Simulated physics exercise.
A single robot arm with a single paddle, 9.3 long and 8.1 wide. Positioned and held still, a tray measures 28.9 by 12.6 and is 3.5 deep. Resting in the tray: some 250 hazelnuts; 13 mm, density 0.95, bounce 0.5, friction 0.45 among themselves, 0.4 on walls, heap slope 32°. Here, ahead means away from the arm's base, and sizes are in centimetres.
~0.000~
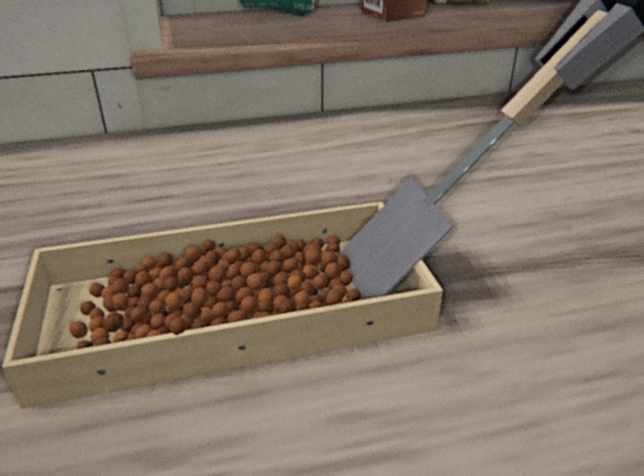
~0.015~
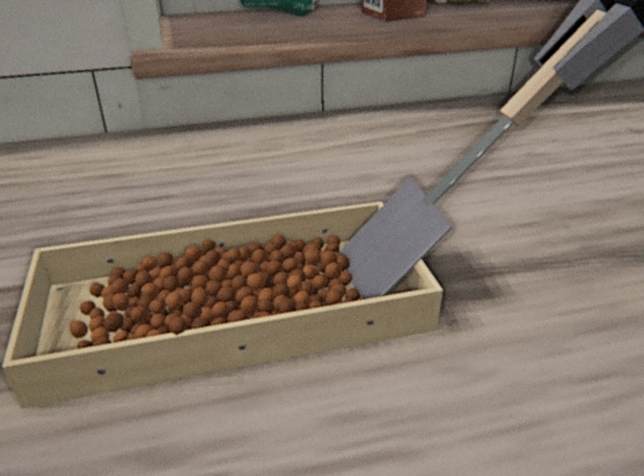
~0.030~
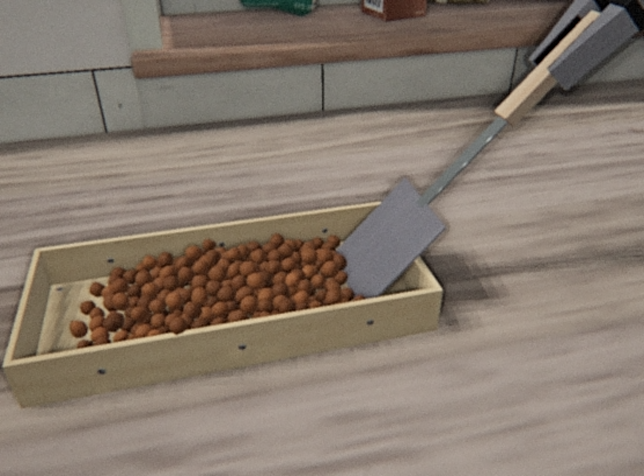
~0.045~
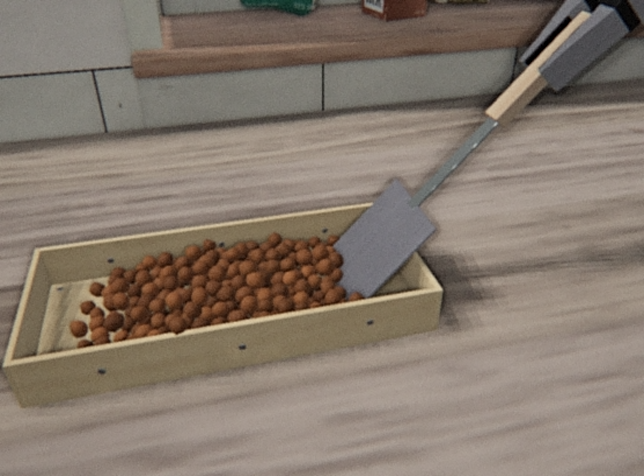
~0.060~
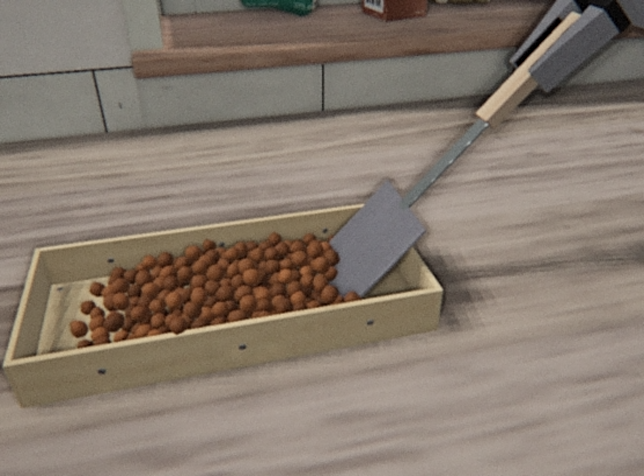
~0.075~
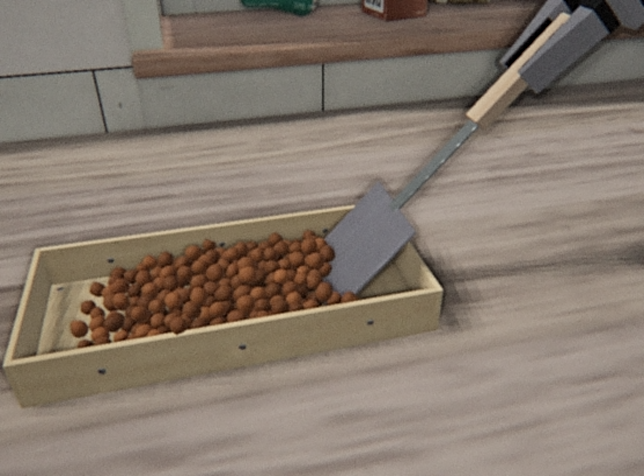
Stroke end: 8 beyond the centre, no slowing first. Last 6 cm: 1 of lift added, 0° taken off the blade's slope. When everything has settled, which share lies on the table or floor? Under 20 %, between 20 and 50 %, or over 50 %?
Under 20 %.
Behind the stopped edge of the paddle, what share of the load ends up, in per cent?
I'd guess around 35 in a hundred.
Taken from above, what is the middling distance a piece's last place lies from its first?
Roughly 8 cm.
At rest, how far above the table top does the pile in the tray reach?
Some 5.5 cm.
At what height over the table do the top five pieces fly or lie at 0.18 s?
Around 5 cm above the table.
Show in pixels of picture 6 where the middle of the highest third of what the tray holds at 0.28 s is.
Near pixel (181, 273).
By 0.18 s, sloping 47°, highest piece 5 above the table; 251 in the tray.
By 0.28 s, sloping 47°, highest piece 7 above the table; 251 in the tray.
By 0.54 s, sloping 47°, highest piece 9 above the table; 226 in the tray, 13 on the table or floor, 12 on the blade or in flight.
By 1.59 s, sloping 47°, highest piece 5 above the table; 226 in the tray, 25 on the table or floor.
Final count, 226 in the tray, 25 on the table or floor. That is 10 % on the table or floor.
